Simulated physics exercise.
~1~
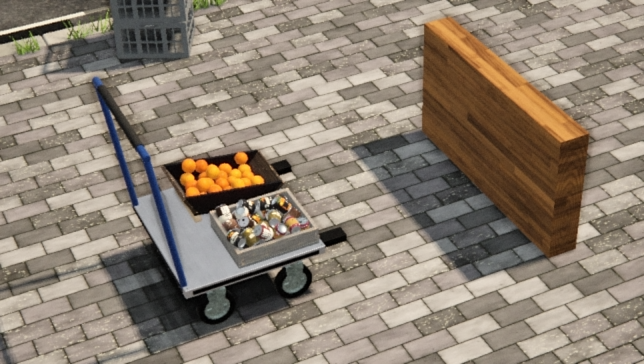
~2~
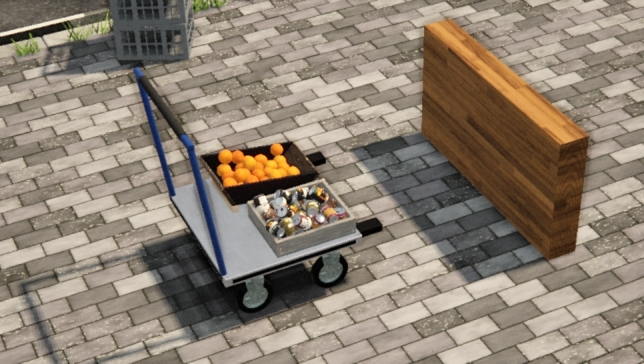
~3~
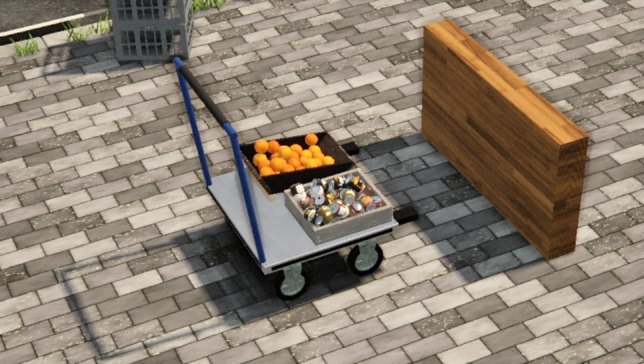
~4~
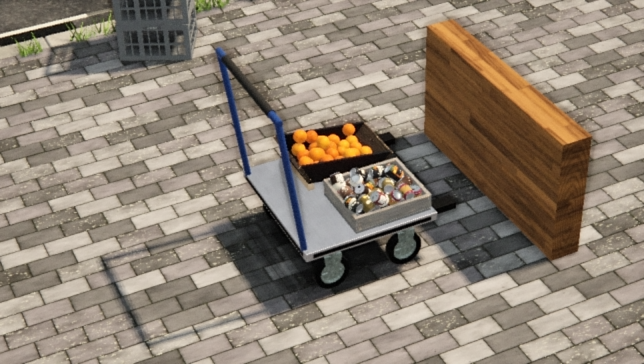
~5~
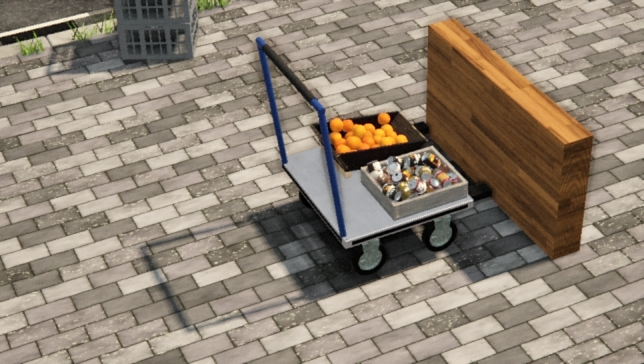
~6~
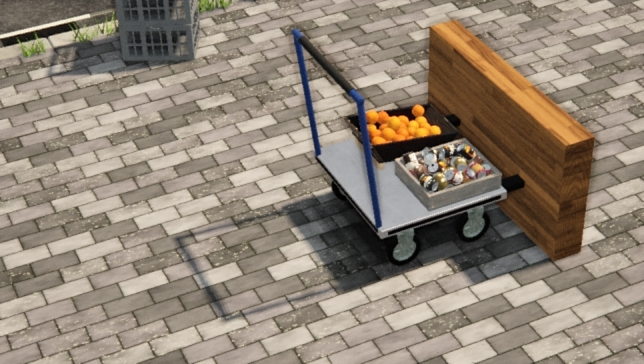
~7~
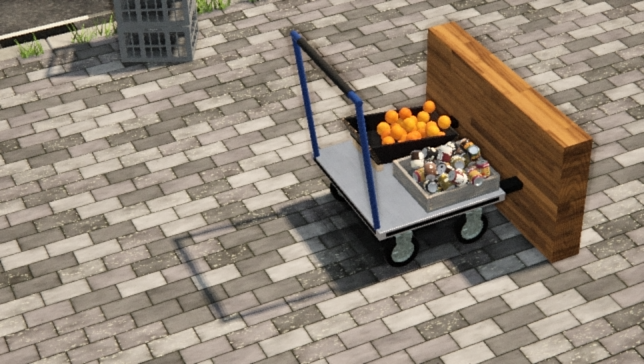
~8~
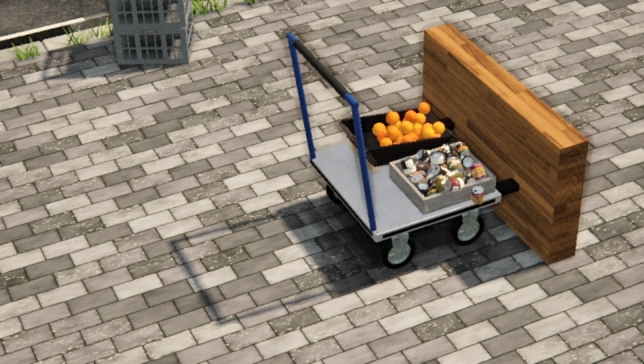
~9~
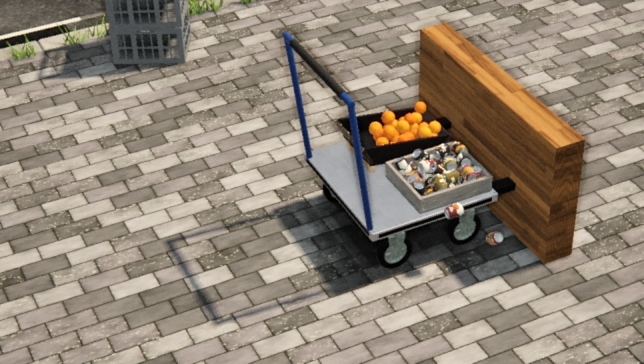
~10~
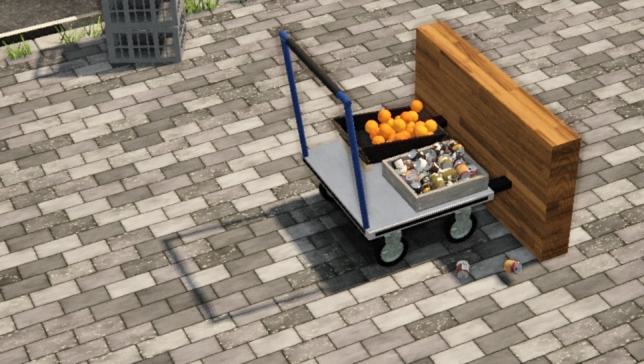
A blue-handled platform trolley rolls across grey block paving towards a thick wooden wall on the right, seen from above at an angle by a slightly swaying camera. On its pale deck sit a black box heaped with oranges and, nearer the viewer, a grey box full of small cans, while a grey crate stands at the upper left. The trolley reaches the wall and stops short, and the oranges and cans lurch forward in their boxes. Two cans tip over the grey box's edge and drop to the paving. They end up on the ground near the wall, with every orange still aboard.
